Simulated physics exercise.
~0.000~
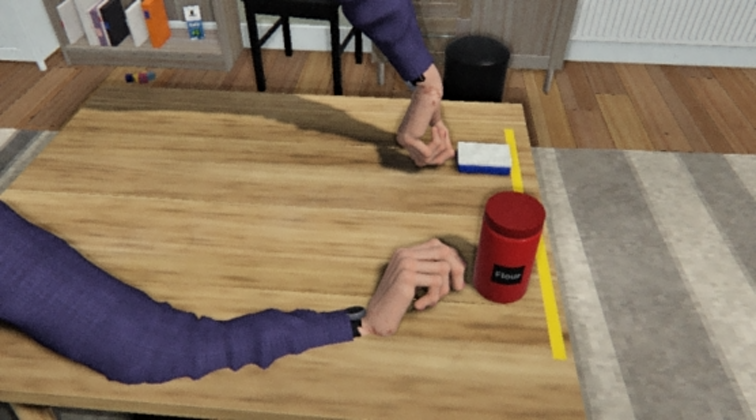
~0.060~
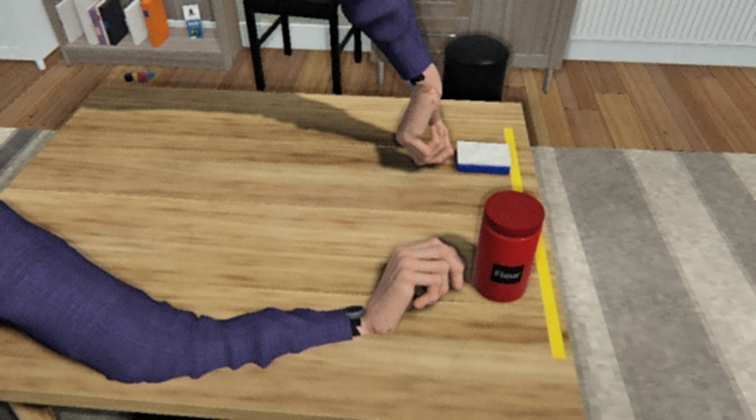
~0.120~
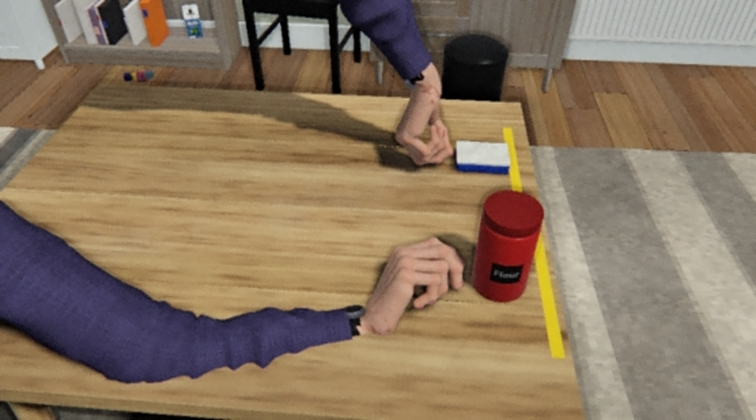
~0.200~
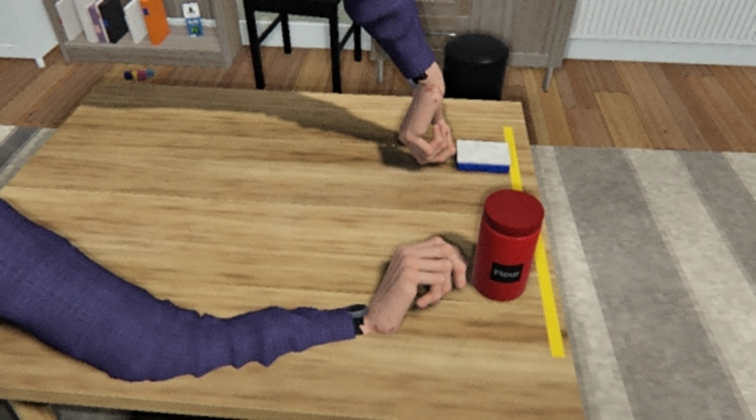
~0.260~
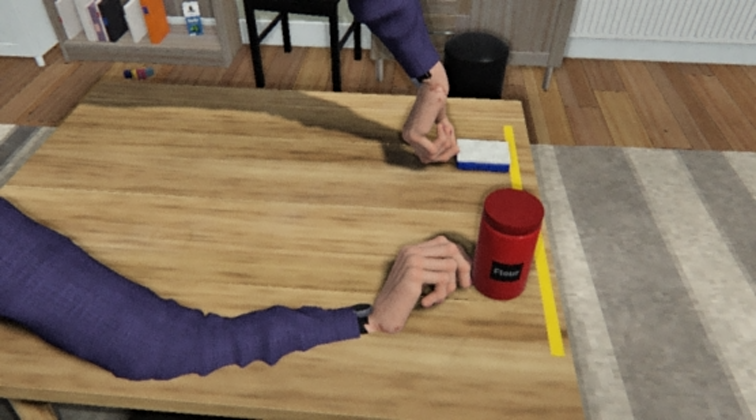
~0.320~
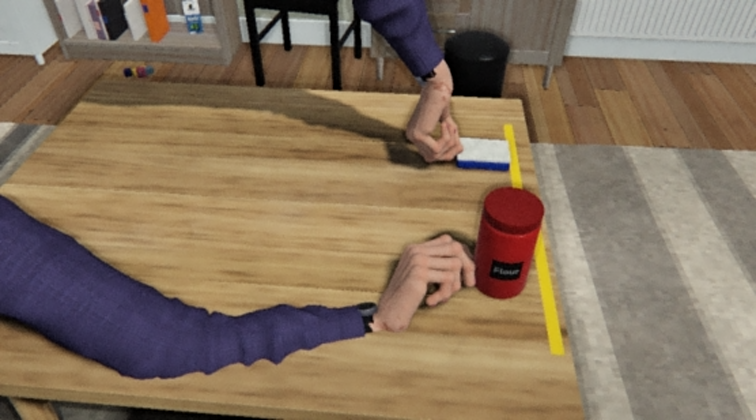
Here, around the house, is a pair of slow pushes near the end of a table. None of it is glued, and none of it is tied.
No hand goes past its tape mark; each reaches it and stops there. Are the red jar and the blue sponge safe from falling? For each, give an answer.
Well, the red jar goes off the side, and the blue sponge goes off the side.
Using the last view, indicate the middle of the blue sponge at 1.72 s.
Roughly at (515, 330).
After 1.44 s, red jar turned 36° from its first pose near (611, 266); blue sponge turned 40° from its first pose near (547, 165).
After 1.72 s, red jar on its way down; blue sponge on its way down near (515, 330).
In the end (2.0 s), the red jar drops to the floor; the blue sponge drops to the floor.
